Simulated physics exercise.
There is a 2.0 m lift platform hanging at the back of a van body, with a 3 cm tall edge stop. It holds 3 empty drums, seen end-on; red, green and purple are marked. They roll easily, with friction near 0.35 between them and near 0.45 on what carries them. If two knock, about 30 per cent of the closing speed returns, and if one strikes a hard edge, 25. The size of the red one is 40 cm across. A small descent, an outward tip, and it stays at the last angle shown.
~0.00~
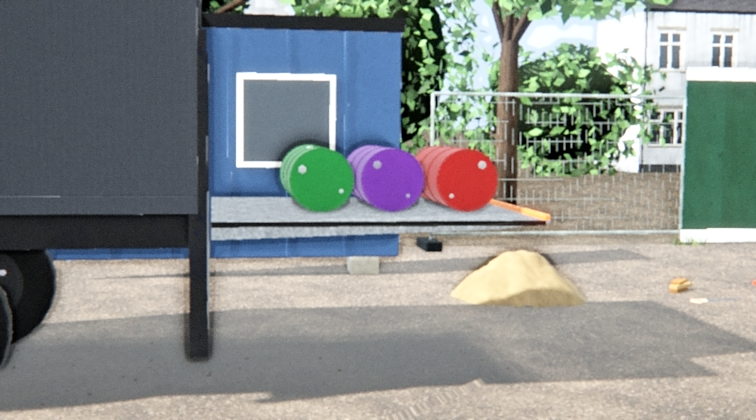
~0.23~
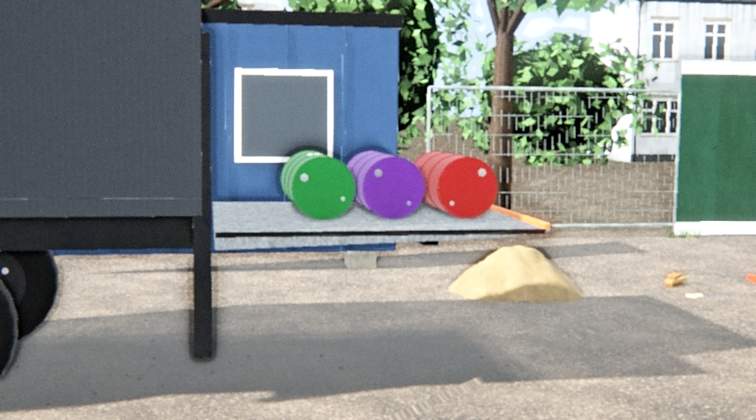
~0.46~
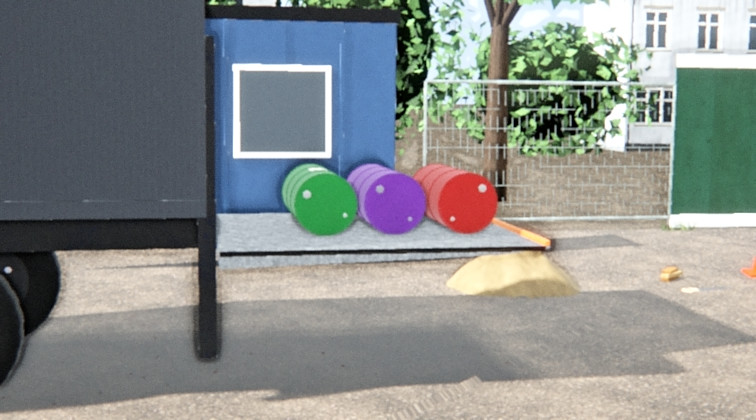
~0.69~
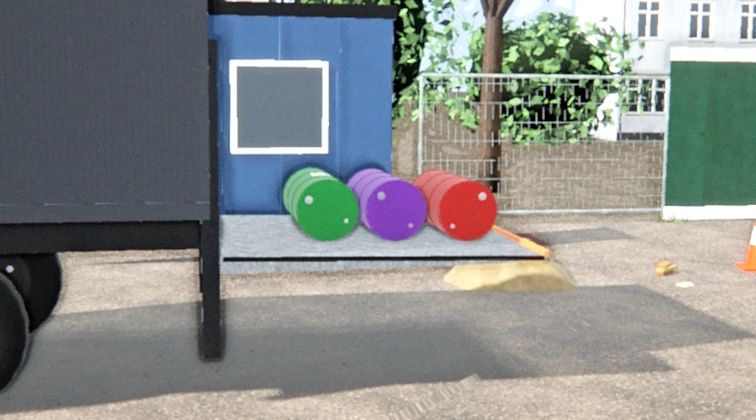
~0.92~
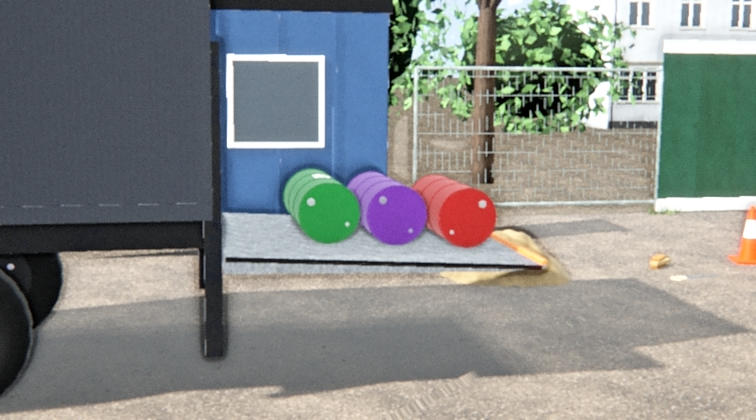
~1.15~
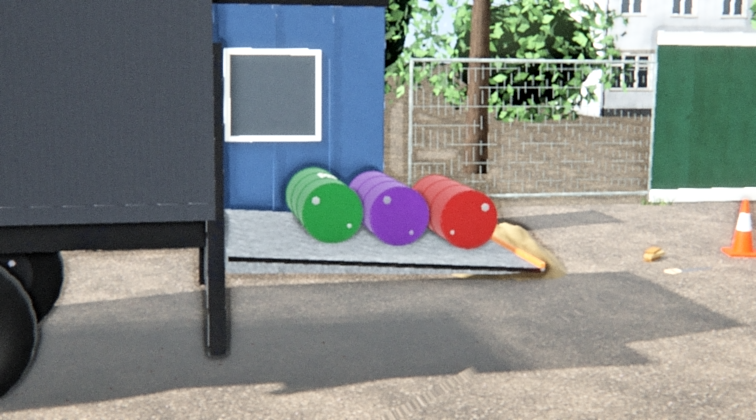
The video shows green, purple and red drums lying side by side on a lift platform behind a dark van body as the platform lowers a short way, then tilts slightly down to the right, the drums barely shifting on it.
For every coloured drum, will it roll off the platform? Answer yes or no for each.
Red - no, green - no, purple - no.
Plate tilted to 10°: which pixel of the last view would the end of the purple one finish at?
It would finish close to (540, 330) in the last picture.
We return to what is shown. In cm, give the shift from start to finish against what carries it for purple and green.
Purple: 35; green: 35.
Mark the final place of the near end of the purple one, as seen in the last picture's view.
In the last view it sits close to (446, 219).
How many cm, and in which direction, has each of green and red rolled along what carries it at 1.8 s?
Green has gone 15 cm to the right and red 15 cm to the right.
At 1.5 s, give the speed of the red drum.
Its speed is roughly 0.2 m/s.
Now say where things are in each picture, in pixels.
Red (468, 181), green (322, 180), purple (393, 181); plate level; stop at (548, 218); 3 of the 3 make up the bottom layer on the plate, in the first frame.
Red (469, 188), green (324, 189), purple (395, 188); plate level, in the second frame.
Red (469, 204), green (326, 205), purple (396, 205); plate level, in the third frame.
Red (469, 212), green (328, 211), purple (397, 211); plate tilted 1°; stop at (547, 253), in the fourth frame.
Red (469, 219), green (330, 214), purple (398, 216); plate tilted 3°, in the fifth frame.
Red (470, 220), green (333, 214), purple (400, 217); plate tilted 4°; stop at (543, 266), in the sixth frame.
By 1.5 s, red is on the plate, 25 cm from the stop, rolling right; green is on the plate, 120 cm from the stop, rolling right; purple is on the plate, 75 cm from the stop, rolling right; 0 over the stop so far.
By 1.8 s, red is on the plate, 20 cm from the stop, rolling right; green is on the plate, 110 cm from the stop, rolling right; purple is on the plate, 65 cm from the stop, rolling right; 0 over the stop so far.
By 2.1 s, red is on the plate, 10 cm from the stop, rolling right; green is on the plate, 100 cm from the stop, rolling right; purple is on the plate, 55 cm from the stop, rolling right; 0 over the stop so far.
Finally (2.5 s), red is on the plate, 10 cm from the stop; green is on the plate, 90 cm from the stop; purple is on the plate, 50 cm from the stop; 0 over the stop so far.
